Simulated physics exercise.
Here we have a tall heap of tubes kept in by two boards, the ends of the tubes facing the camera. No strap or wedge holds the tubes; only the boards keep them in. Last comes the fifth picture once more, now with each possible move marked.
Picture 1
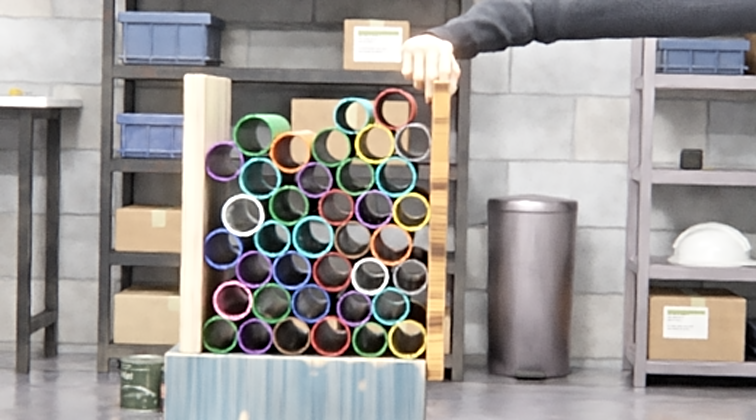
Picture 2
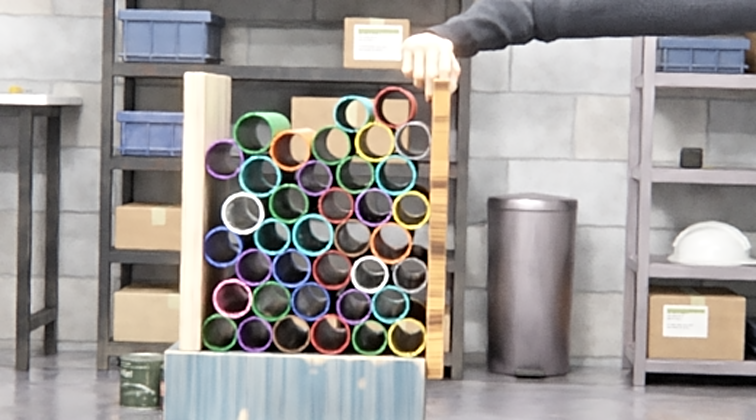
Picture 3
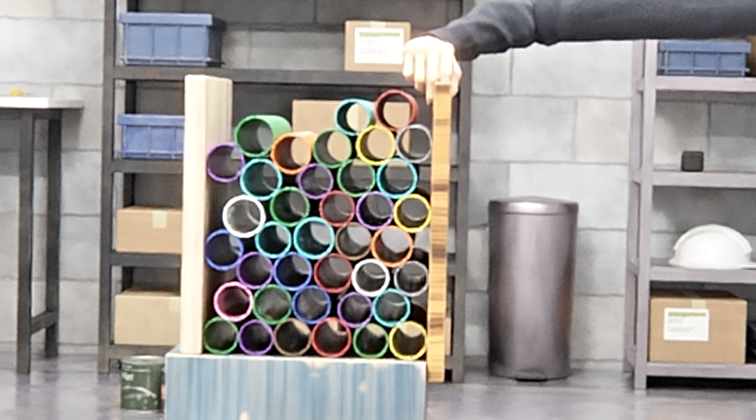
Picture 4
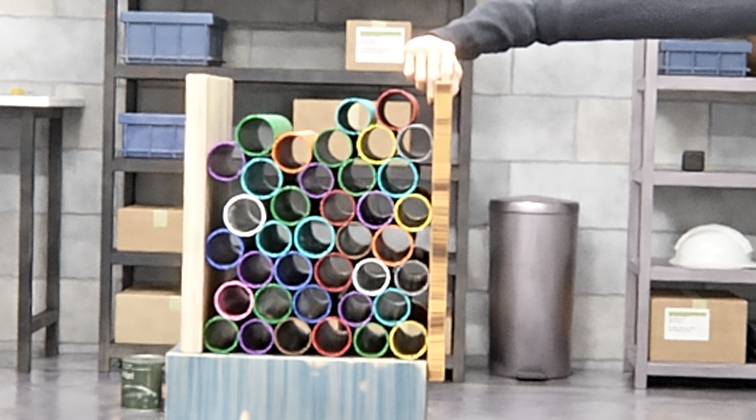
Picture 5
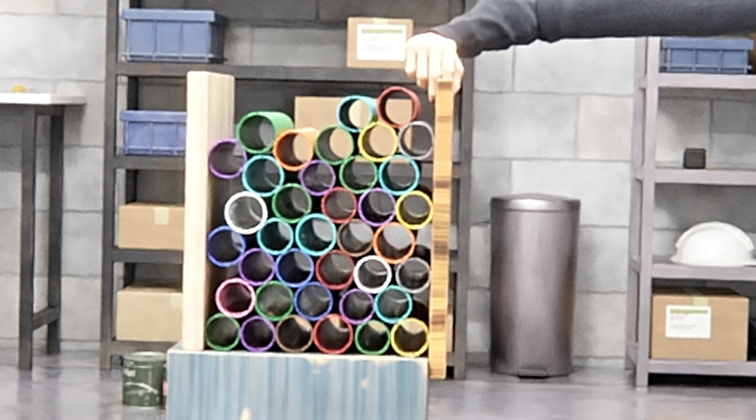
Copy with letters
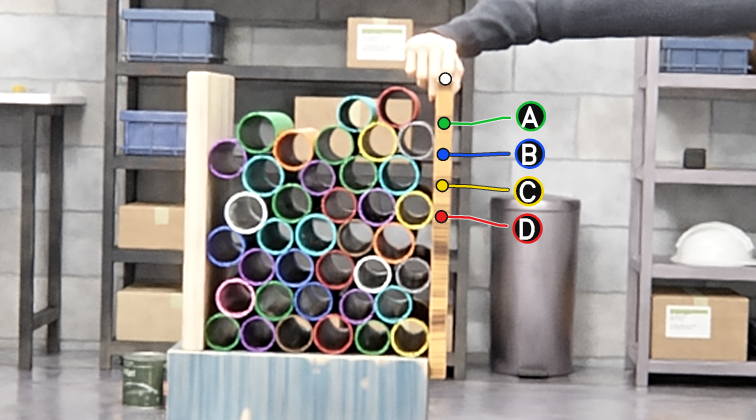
A hand resting on top of the right-hand board stayed put, and nothing really moved, as a tall stack of colorful tubes sat between two upright boards with their open ends facing forward.
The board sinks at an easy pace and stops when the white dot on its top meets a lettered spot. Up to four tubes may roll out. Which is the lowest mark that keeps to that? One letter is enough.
Mark D is as low as it can go.
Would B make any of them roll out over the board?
At B: No.
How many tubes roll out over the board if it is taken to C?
The count is two.
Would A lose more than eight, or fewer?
It loses fewer than eight.
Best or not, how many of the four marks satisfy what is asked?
The number is four.
On the copy, A at (444, 123); B at (443, 154); C at (442, 186); D at (441, 217); the white dot at (445, 79).
On D. First, top of the board (435, 141).
Then, top of the board (433, 211).
Finally, top of the board (433, 216), two out over the board.
By contrast, A none out over the board; B none out over the board; C two out over the board.
